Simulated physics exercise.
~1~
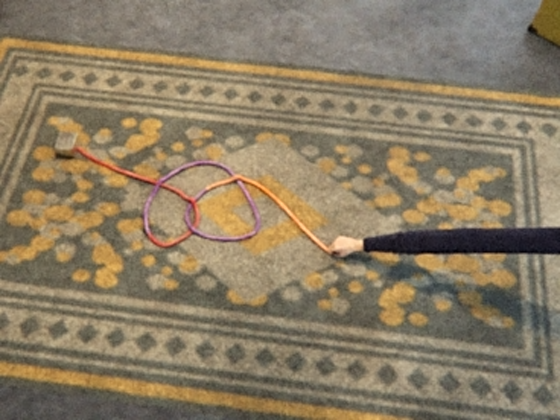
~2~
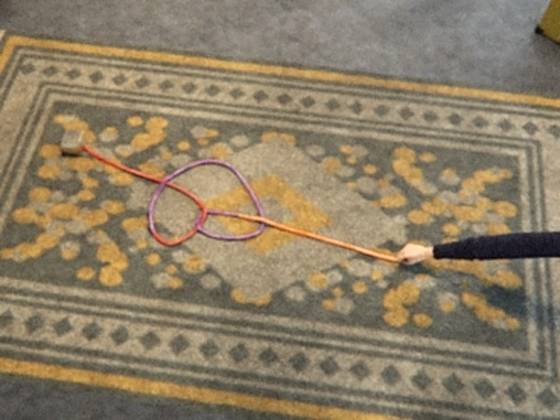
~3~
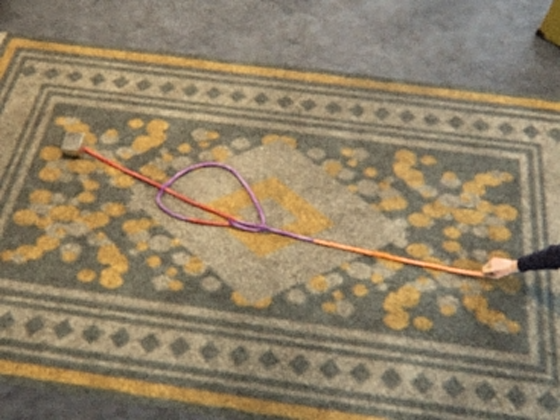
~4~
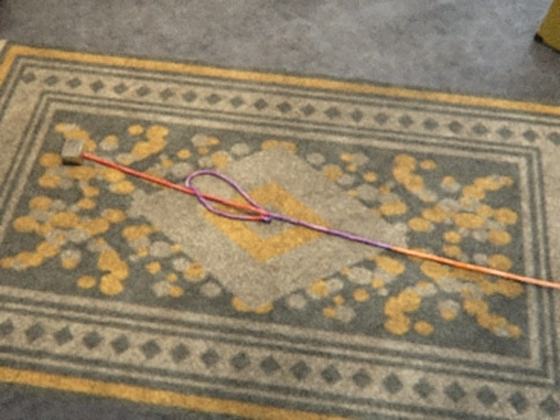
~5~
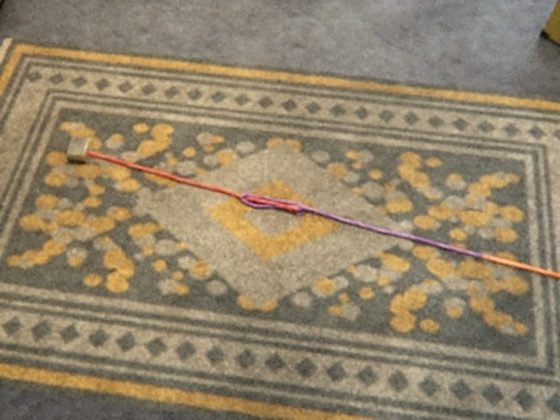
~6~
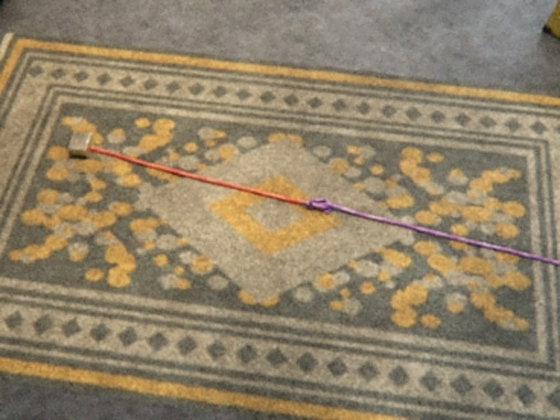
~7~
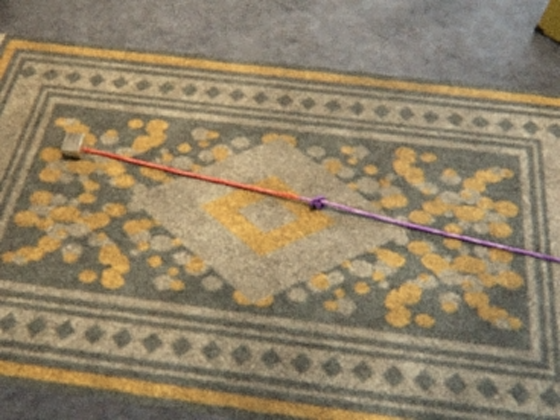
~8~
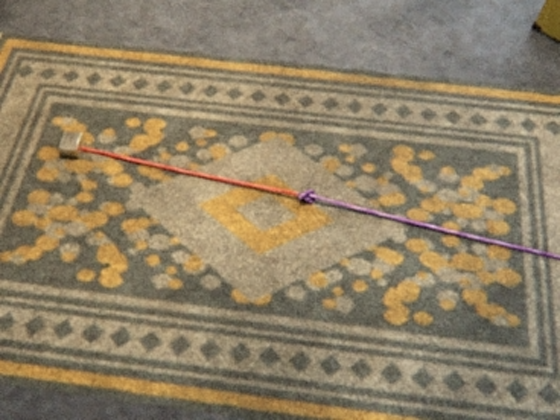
A looped rope on a patterned rug is pulled right by a hand, tightening into a knot.
